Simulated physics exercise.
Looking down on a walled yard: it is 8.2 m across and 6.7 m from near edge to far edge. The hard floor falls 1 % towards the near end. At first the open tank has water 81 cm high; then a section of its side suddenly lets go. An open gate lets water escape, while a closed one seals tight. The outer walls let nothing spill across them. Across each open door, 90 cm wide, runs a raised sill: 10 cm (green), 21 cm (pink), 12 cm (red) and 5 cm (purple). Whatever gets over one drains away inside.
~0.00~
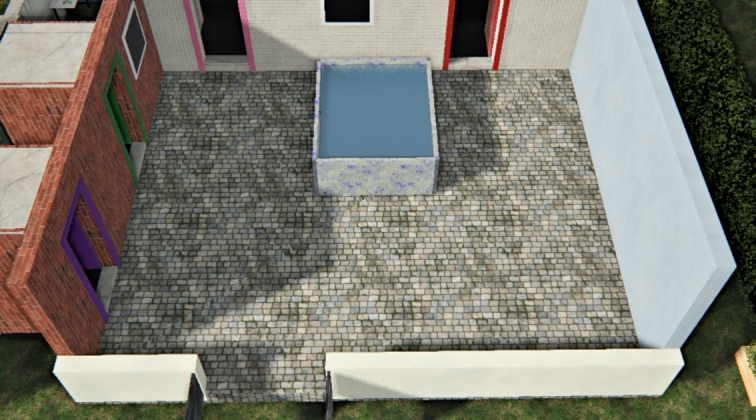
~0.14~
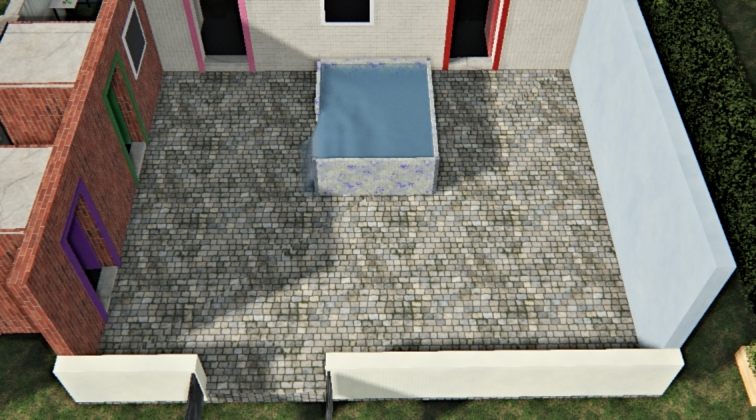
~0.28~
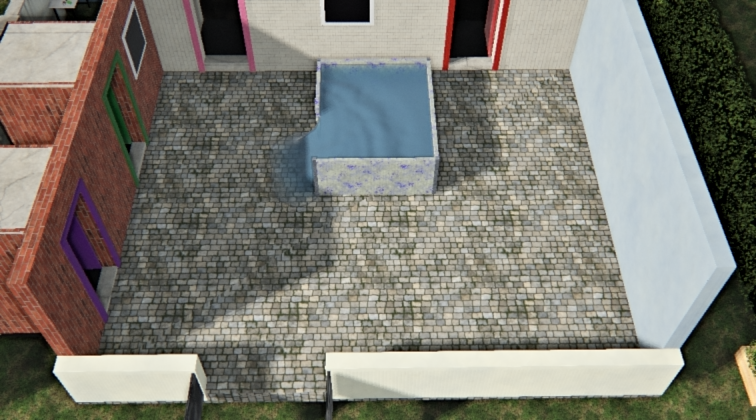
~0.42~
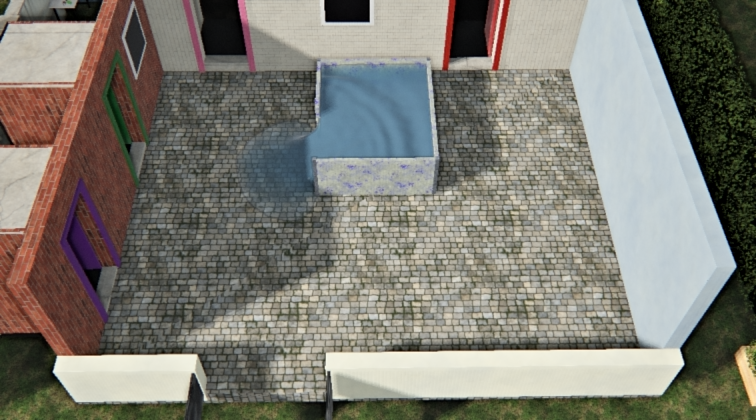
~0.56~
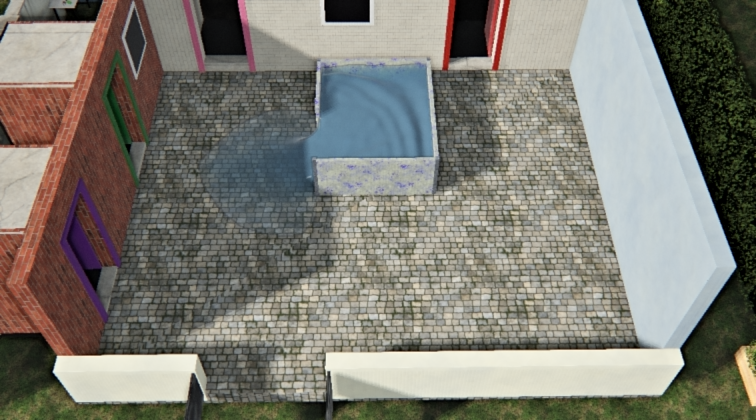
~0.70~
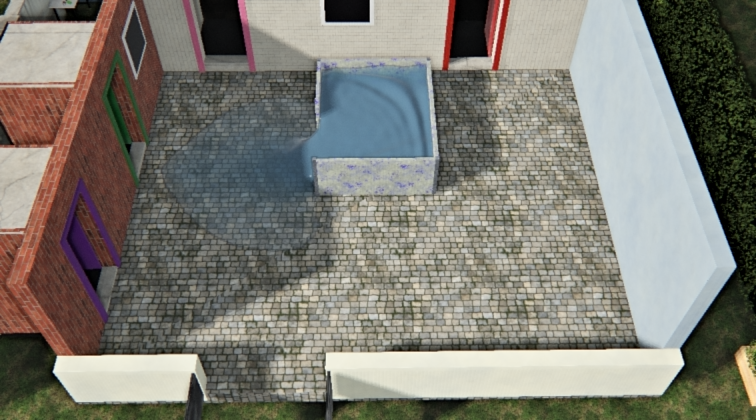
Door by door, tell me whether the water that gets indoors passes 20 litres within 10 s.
Here is the picture: At the green door it goes past 20 litres; at the pink door it stays within 20 litres; at the red door it stays within 20 litres; at the purple door it goes past 20 litres.
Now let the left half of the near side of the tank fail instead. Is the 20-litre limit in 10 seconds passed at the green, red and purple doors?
Result: Green limit not passed, red limit not passed, purple limit passed.
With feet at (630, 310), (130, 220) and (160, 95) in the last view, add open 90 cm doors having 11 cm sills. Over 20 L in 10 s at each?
Less, more, more.
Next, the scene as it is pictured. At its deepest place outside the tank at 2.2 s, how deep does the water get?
Around 42 centimetres.
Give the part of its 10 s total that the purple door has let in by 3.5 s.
Roughly 35 percent is in by then.
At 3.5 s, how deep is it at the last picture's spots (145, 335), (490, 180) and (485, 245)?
20, 0, 0 cm.
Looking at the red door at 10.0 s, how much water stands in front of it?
4.0 cm or so.
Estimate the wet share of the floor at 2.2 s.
35 %.
After 1.4 s water covers 25 % of the floor and is deepest (46 cm) near (310, 173); green door 20 cm at the sill, 60 L in, pink door 1 cm at the sill, 0 L in, red door not reached, purple door not reached.
After 2.2 s water covers 35 % of the floor and is deepest (42 cm) near (93, 379); green door 33 cm at the sill, 204 L in, pink door 3 cm at the sill, 0 L in, red door not reached, purple door 18 cm at the sill, 27 L in.
After 3.5 s water covers 40 % of the floor and is deepest (32 cm) near (93, 379); green door 25 cm at the sill, 365 L in, pink door 10 cm at the sill, 0 L in, red door not reached, purple door 12 cm at the sill, 86 L in.
After 6.0 s water covers 70 % of the floor and is deepest (22 cm) near (93, 379); green door 16 cm at the sill, 473 L in, pink door 10 cm at the sill, 0 L in, red door 3 cm at the sill, 0 L in, purple door 12 cm at the sill, 147 L in.
After 10.0 s water covers 90 % of the floor and is deepest (15 cm) near (93, 379); green door 9 cm at the sill, 501 L in, pink door 6 cm at the sill, 0 L in, red door 4 cm at the sill, 0 L in, purple door 11 cm at the sill, 231 L in.
